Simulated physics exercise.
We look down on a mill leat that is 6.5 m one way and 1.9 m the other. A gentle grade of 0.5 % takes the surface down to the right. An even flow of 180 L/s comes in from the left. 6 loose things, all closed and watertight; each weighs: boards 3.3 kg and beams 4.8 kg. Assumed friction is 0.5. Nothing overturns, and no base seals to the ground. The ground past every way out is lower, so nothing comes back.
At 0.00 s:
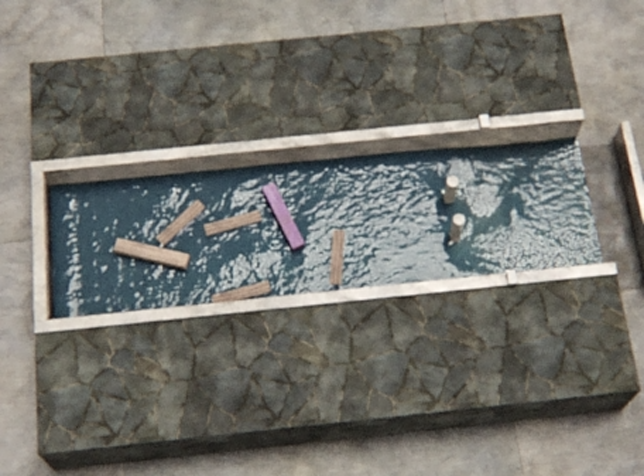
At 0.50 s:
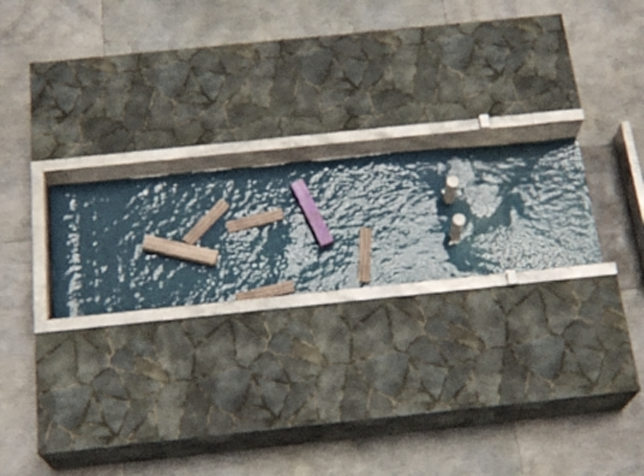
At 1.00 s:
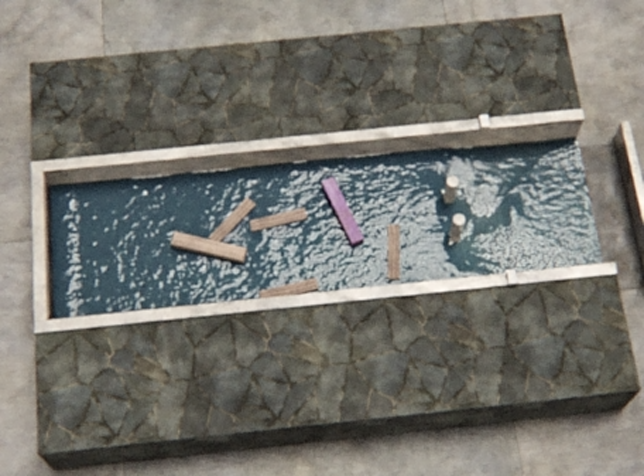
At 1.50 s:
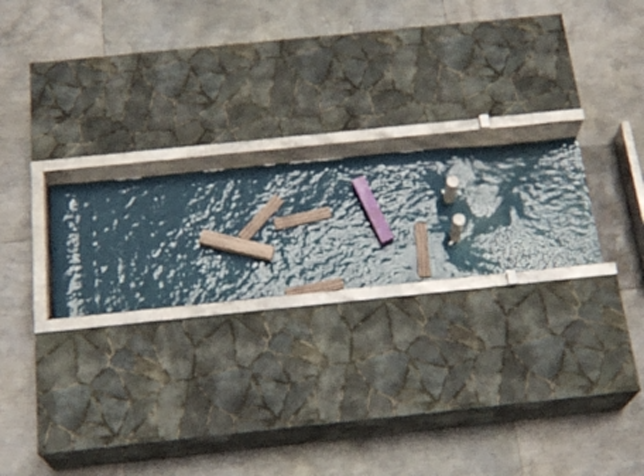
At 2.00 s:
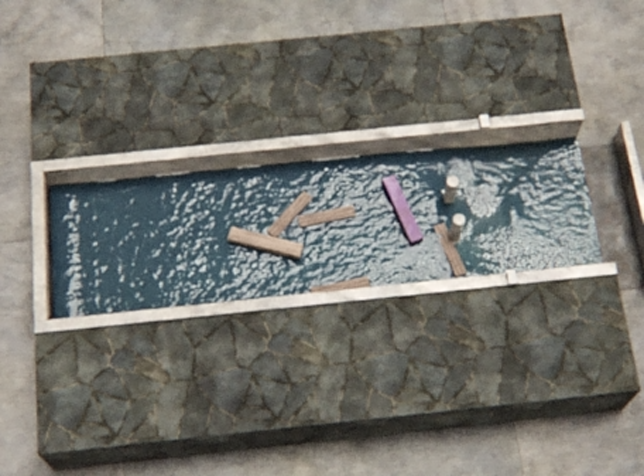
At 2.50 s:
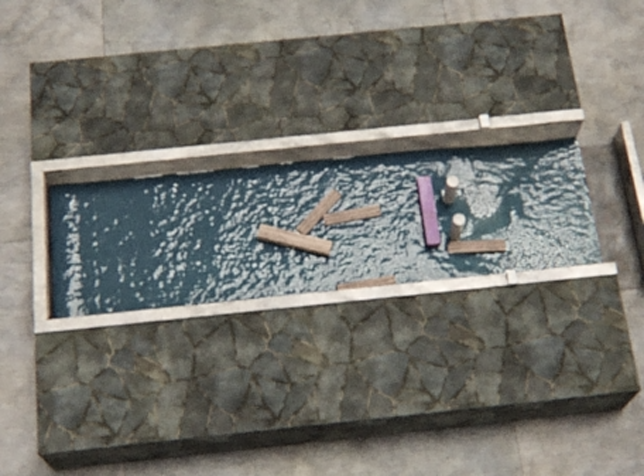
In a stone-walled water channel, a purple beam and several wooden boards drift right toward two posts.
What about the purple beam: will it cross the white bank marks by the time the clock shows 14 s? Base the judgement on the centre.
Not beyond.
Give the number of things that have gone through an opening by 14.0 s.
2.
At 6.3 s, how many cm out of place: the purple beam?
Some 200 cm from the start.
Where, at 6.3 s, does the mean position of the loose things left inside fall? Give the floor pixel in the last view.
It sits at about (411, 221).
After 3.5 s the purple beam is near (441, 212), 1.9 m from its start, afloat; 1 of 6 are over the mark; 6 afloat.
After 6.3 s the purple beam is near (441, 212), 1.9 m from its start, afloat; 2 of 6 are over the mark; 4 afloat.
After 10.0 s the purple beam is near (441, 212), 1.9 m from its start, afloat; 2 of 6 are over the mark; 4 afloat.
After 14.0 s the purple beam is near (441, 212), 1.9 m from its start, afloat; 2 of 6 are over the mark; 4 afloat.
